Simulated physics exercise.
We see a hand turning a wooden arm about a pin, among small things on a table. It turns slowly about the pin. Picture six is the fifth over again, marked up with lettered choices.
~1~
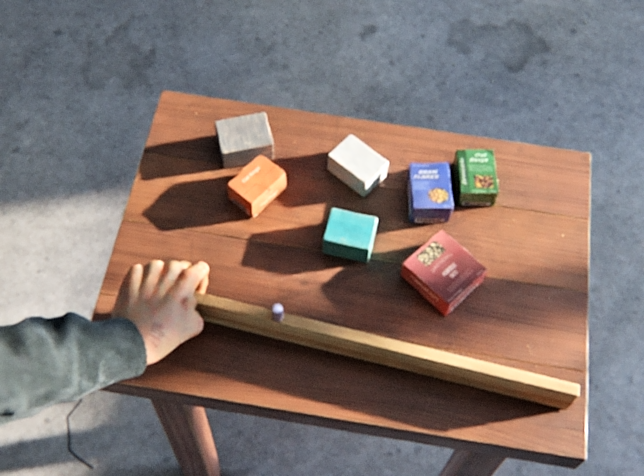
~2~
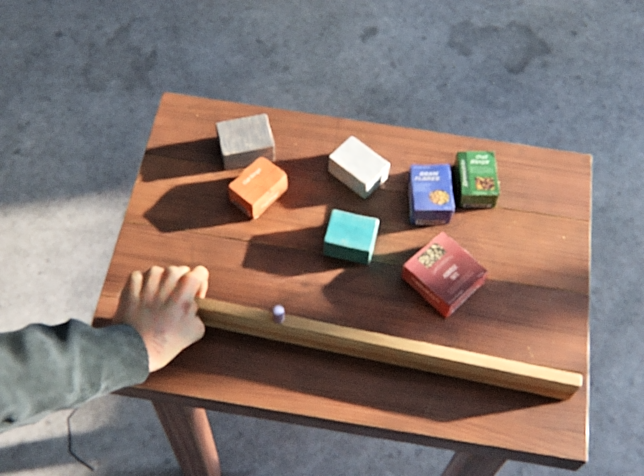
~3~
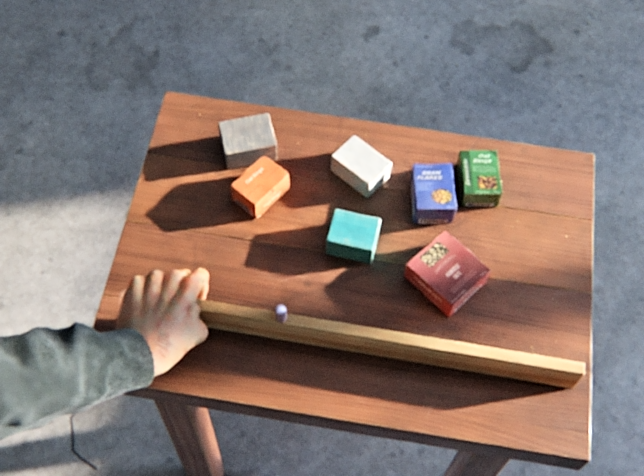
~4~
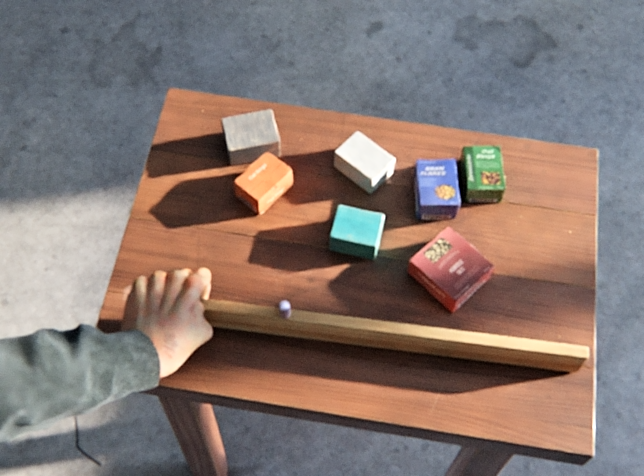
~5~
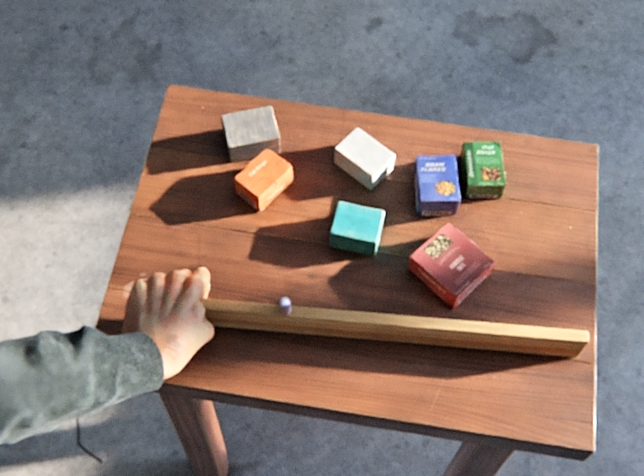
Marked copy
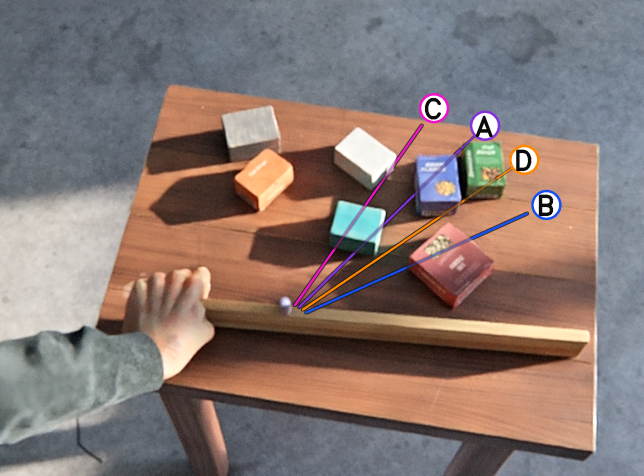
On a wooden table, a hand slowly turning a wooden arm, its right end swinging slightly upward toward small blocks and packets.
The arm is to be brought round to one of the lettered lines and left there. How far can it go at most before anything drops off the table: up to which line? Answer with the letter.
Nothing falls up to A.
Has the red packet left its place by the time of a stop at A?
Yes.
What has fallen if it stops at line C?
The green packet goes over.
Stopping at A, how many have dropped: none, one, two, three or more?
The count is none.
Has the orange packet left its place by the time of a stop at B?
No.
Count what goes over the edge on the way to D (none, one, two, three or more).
The count is none.
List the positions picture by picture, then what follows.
In the first frame, grey block (244, 141); turquoise block (350, 235); white block (358, 166).
In the second frame, arm (433, 350); red packet (444, 274).
In the third frame, arm (437, 343); green packet (479, 179).
In the fourth frame, arm (441, 334); grey block (251, 138).
In the fifth frame, arm (442, 324); white block (364, 159); red packet (451, 265); orange packet (264, 180).
On the marked copy, A at (384, 224); B at (421, 262); C at (362, 210); D at (404, 241).
Taking A. A third of the way, arm (435, 277); red packet (448, 242); grey block (251, 134).
Two thirds of the way, arm (410, 234); blue packet (407, 146); green packet (477, 164).
When it is over, arm (388, 211); green packet (437, 126); blue packet (382, 118); nothing has fallen.
As for the rest, B is safe but short; C drops the green packet; D is safe but short.
